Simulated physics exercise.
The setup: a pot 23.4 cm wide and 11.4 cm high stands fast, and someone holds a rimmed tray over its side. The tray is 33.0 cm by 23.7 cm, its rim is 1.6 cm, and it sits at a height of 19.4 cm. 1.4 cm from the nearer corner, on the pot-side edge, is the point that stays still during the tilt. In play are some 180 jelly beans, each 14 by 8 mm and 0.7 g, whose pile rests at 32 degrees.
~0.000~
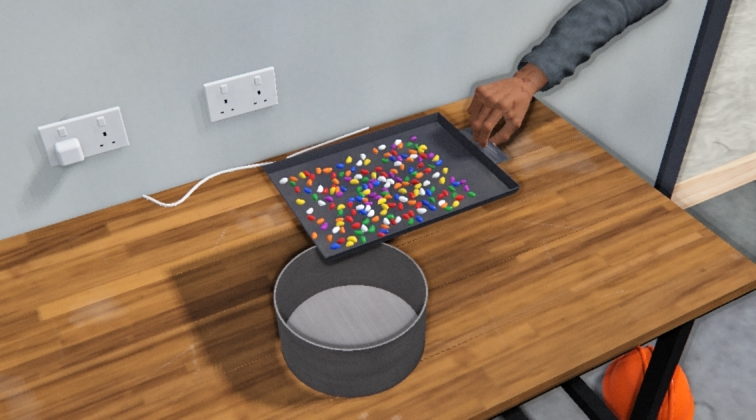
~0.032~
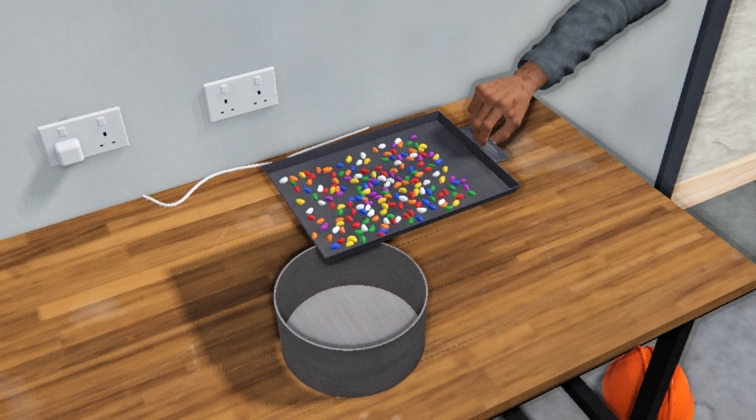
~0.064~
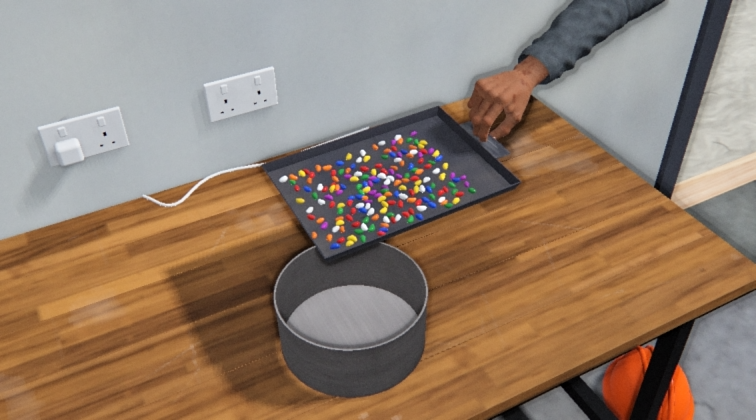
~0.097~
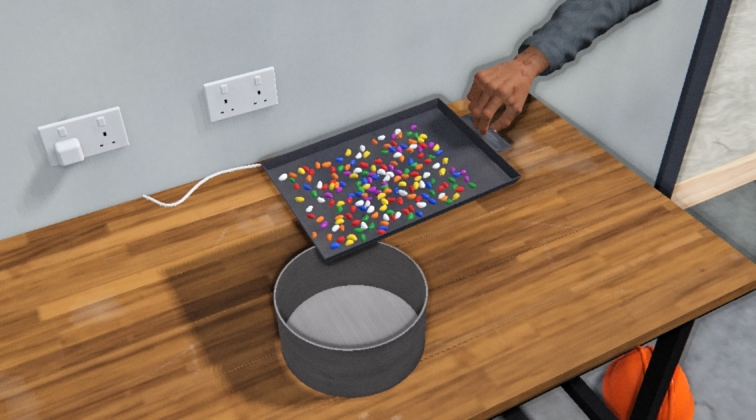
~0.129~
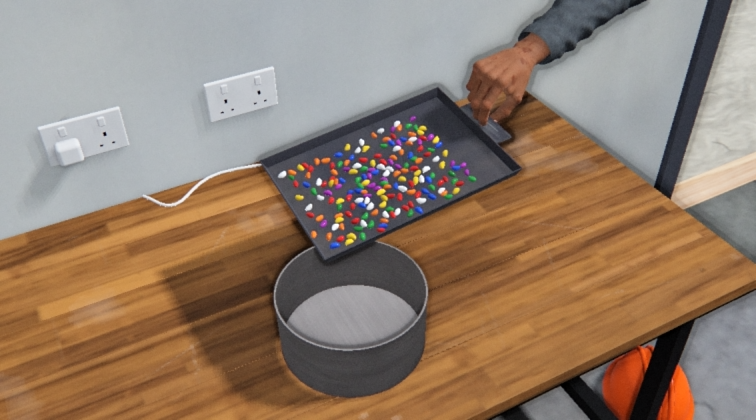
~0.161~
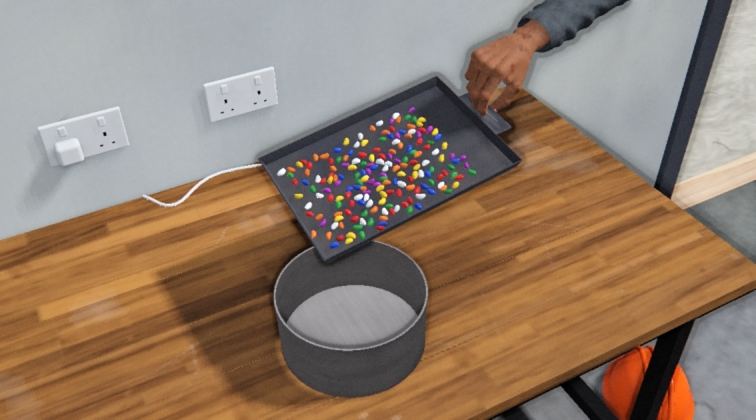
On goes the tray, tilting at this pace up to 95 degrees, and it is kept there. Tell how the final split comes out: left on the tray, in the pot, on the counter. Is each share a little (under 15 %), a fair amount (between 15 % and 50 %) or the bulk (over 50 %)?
Tray: A little; pot: The bulk; counter: A fair amount.
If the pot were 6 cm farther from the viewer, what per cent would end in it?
Roughly 30 per cent.
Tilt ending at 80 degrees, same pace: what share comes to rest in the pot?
I'd say close to 60 percent.
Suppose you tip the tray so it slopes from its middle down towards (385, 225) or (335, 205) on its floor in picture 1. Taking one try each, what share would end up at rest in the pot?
Approximately 95 percent, then 35 percent.
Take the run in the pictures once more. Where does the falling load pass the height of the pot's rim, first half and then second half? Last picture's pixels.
Roughly (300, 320) to start, and after that (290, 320).
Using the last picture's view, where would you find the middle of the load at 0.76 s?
Load centre est.: (295, 292) px.
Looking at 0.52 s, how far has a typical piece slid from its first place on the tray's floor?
Roughly 8 cm.
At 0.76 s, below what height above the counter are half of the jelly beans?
Roughly 16 cm above the counter.
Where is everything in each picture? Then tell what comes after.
Tray tilt 0 degrees, front corners at (327, 254) and (515, 186); middle of the pieces at (385, 190); pot at (351, 290), in the first picture.
Tray tilt 0 degrees, front corners at (327, 254) and (515, 184); middle of the pieces at (385, 190), in the second picture.
Tray tilt 2 degrees, front corners at (327, 254) and (516, 181); middle of the pieces at (385, 188), in the third picture.
Tray tilt 4 degrees, front corners at (327, 254) and (516, 175), lowest corner left front; middle of the pieces at (385, 184), in the fourth picture.
Tray tilt 8 degrees, front corners at (326, 255) and (516, 167), lowest corner left front; middle of the pieces at (384, 180), in the fifth picture.
Tray tilt 11 degrees, front corners at (326, 256) and (516, 159), lowest corner left front; middle of the pieces at (383, 175); pot at (351, 290). The tray's pace is about 115 degrees a second, in the sixth picture.
Then, at 0.52 s, tilt 52 degrees; the tray holds 100 %, the pot 0 %.
After 0.76 s, tilt 79 degrees; the tray holds 25 %, the pot 20 %.
Then, at 1.11 s, tilt 95 degrees; the tray holds 0 %, the pot 60 %.
By 2.2 s all is still; tray 0 %, pot 60 %, counter 40 %.
